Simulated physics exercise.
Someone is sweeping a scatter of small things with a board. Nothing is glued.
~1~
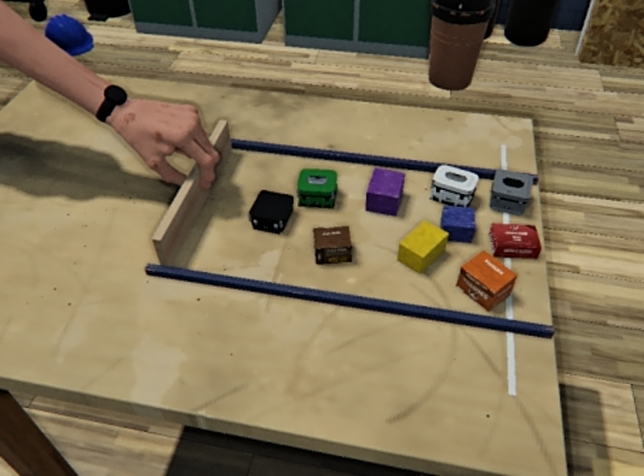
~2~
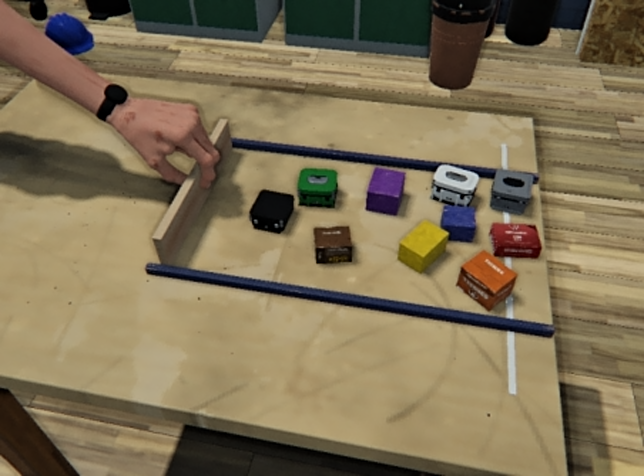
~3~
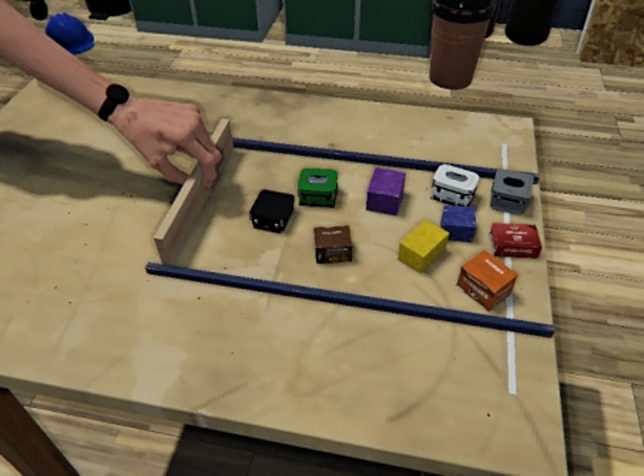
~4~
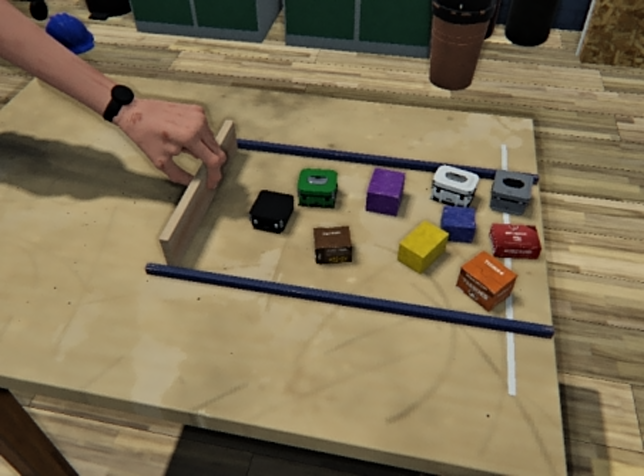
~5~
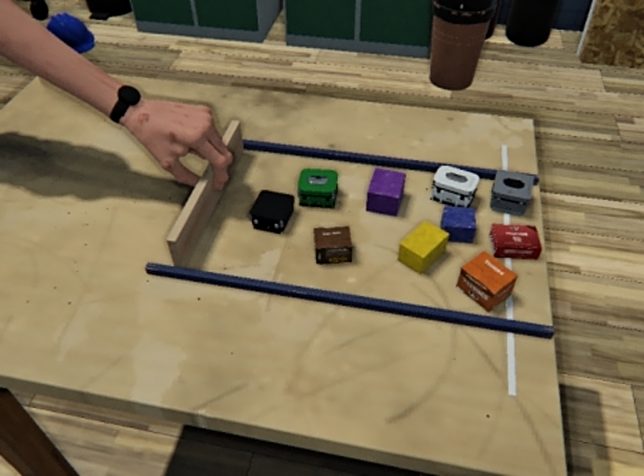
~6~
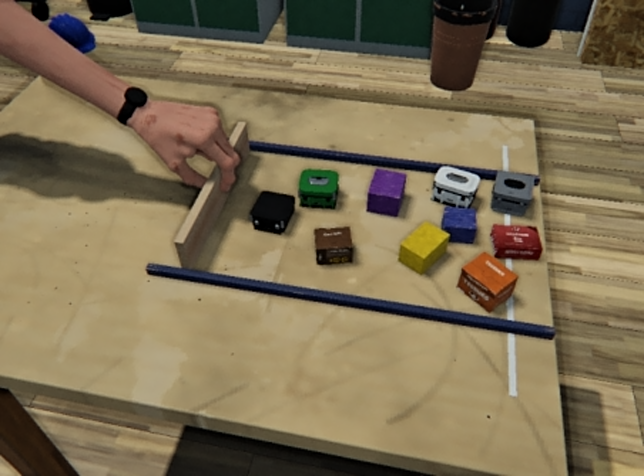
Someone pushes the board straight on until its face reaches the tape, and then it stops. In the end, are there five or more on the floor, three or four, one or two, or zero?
There are five or more on the floor.
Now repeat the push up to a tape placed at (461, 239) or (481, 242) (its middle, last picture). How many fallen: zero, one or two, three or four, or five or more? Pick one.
At each place: Three or four and either three or four.
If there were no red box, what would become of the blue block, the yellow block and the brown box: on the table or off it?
Blue block down, yellow block down, brown box still up.
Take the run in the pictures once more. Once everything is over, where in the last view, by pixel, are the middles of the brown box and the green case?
The first near (532, 280), the second near (529, 217).
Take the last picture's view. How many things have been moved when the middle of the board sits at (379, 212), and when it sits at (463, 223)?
It comes to 8 for the first spot, 10 for the other.
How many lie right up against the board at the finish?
3 of them.
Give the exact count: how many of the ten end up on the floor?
Count of fallen: 7.
Soon after, none off yet; red box at rest near (516, 242); grey case at rest near (512, 193); orange box at rest near (487, 282).
After that, none off yet; red box displaced a little near (533, 252); grey case displaced about its own width near (544, 195); orange box at rest near (490, 283).
In the end, the number that fall off is five or more; gone, purple block, yellow block, white case, blue block, orange box, grey case and red box.
